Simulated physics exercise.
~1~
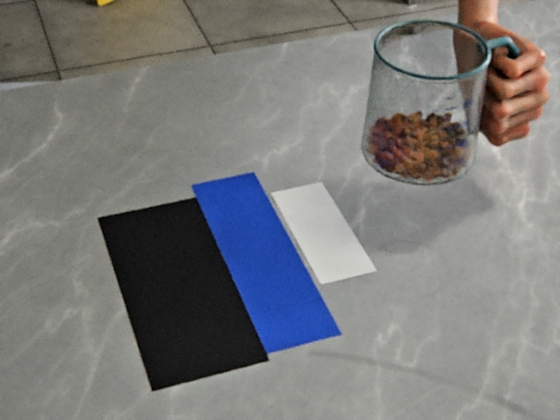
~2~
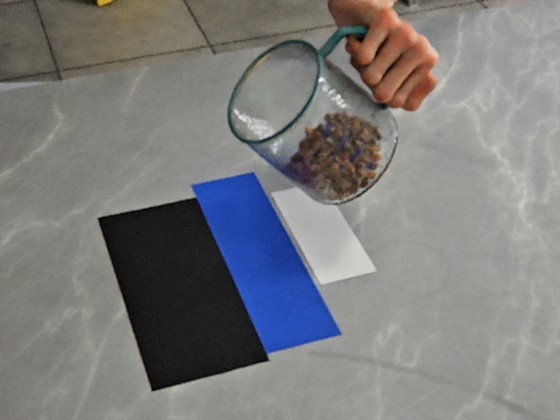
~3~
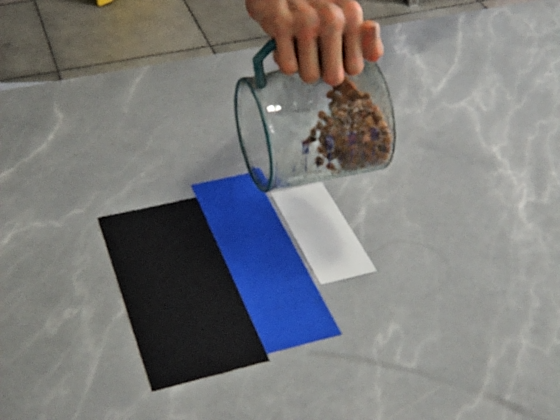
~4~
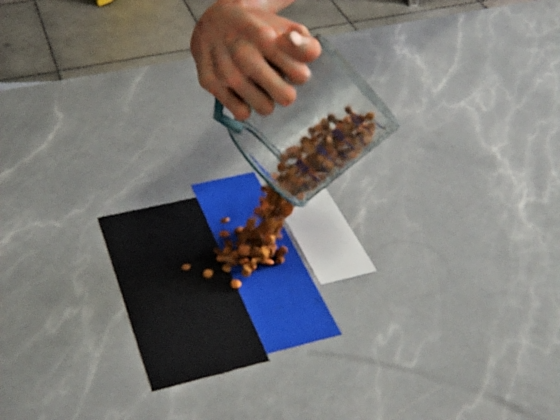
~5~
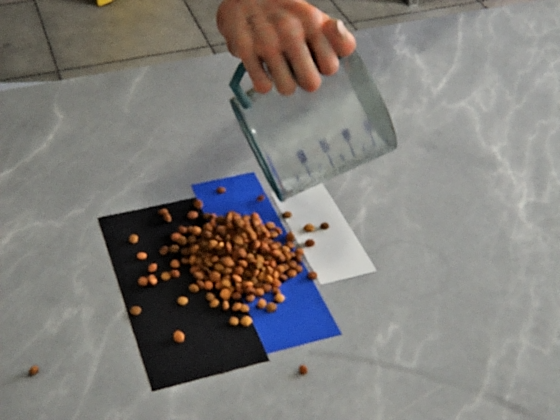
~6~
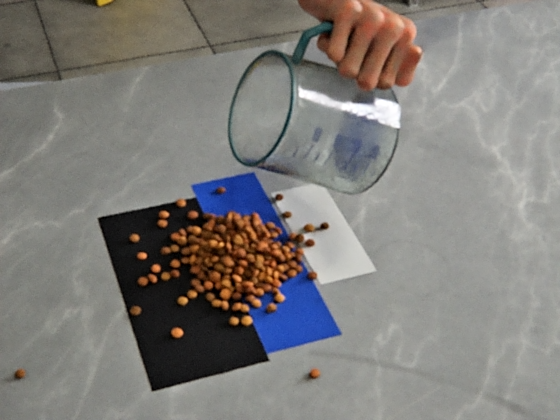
A hand tips a glass jug, spilling all its brown kibble mostly across blue and black mats.
